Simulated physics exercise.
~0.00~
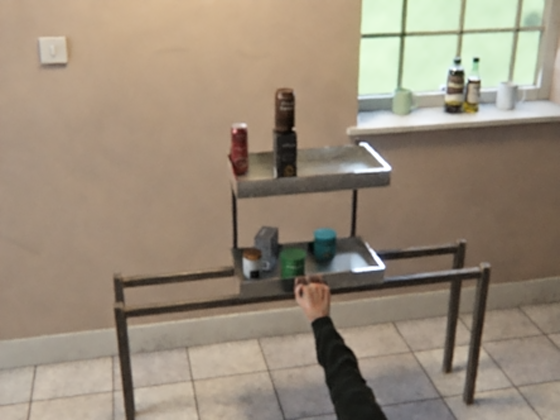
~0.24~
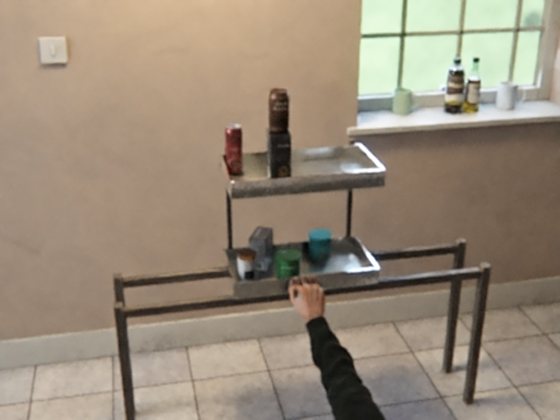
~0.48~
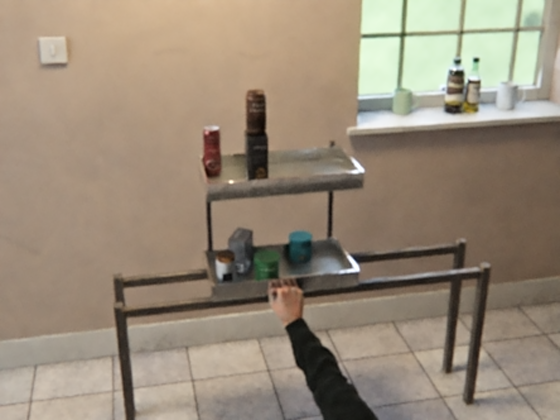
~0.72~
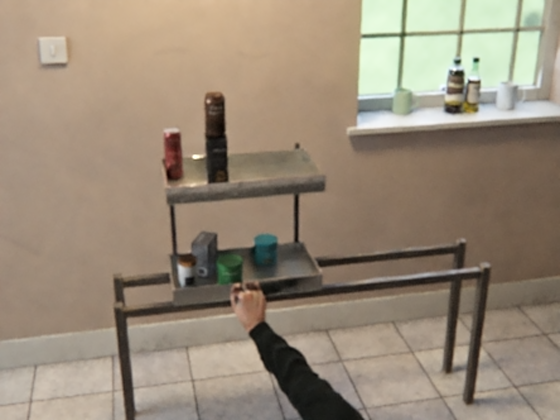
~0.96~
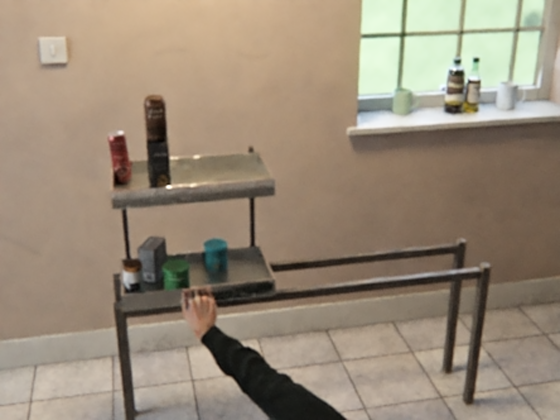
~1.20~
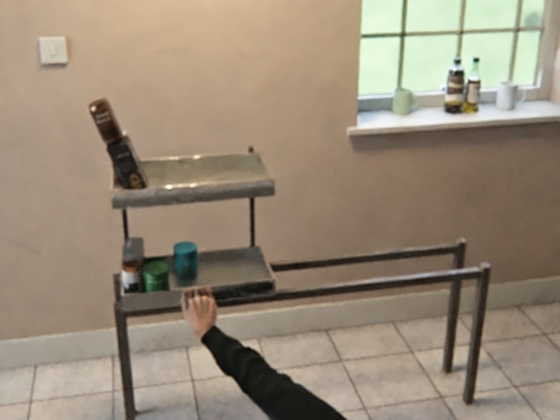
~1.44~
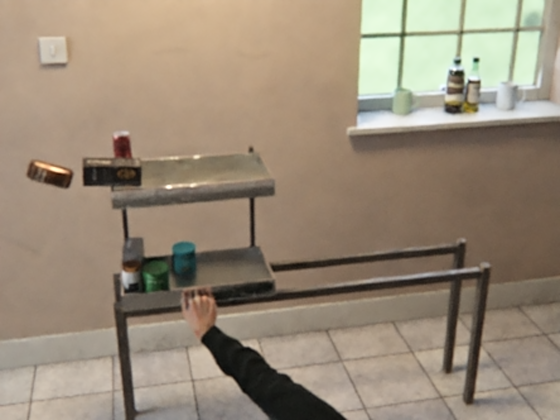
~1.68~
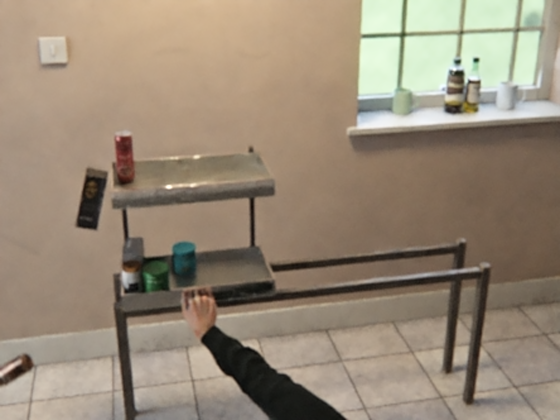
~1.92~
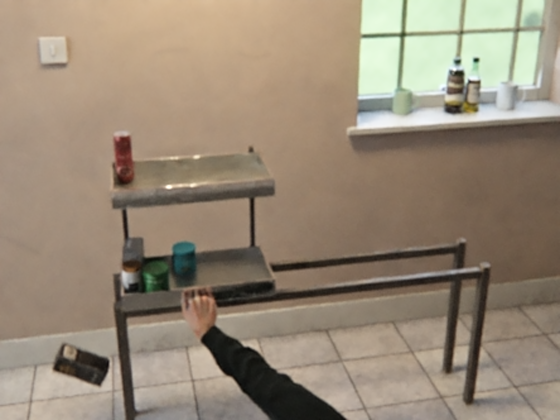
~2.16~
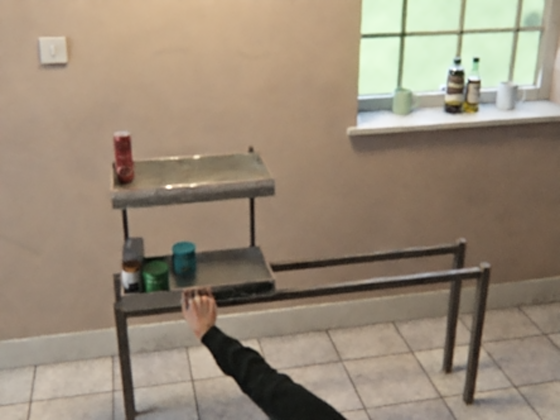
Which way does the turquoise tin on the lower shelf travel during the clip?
The turquoise tin moves to the left, as the viewer sees it.
Two-tier metal rack tray sliding left along rails under a hand, stopping abruptly, with brown can and black carton toppling off.
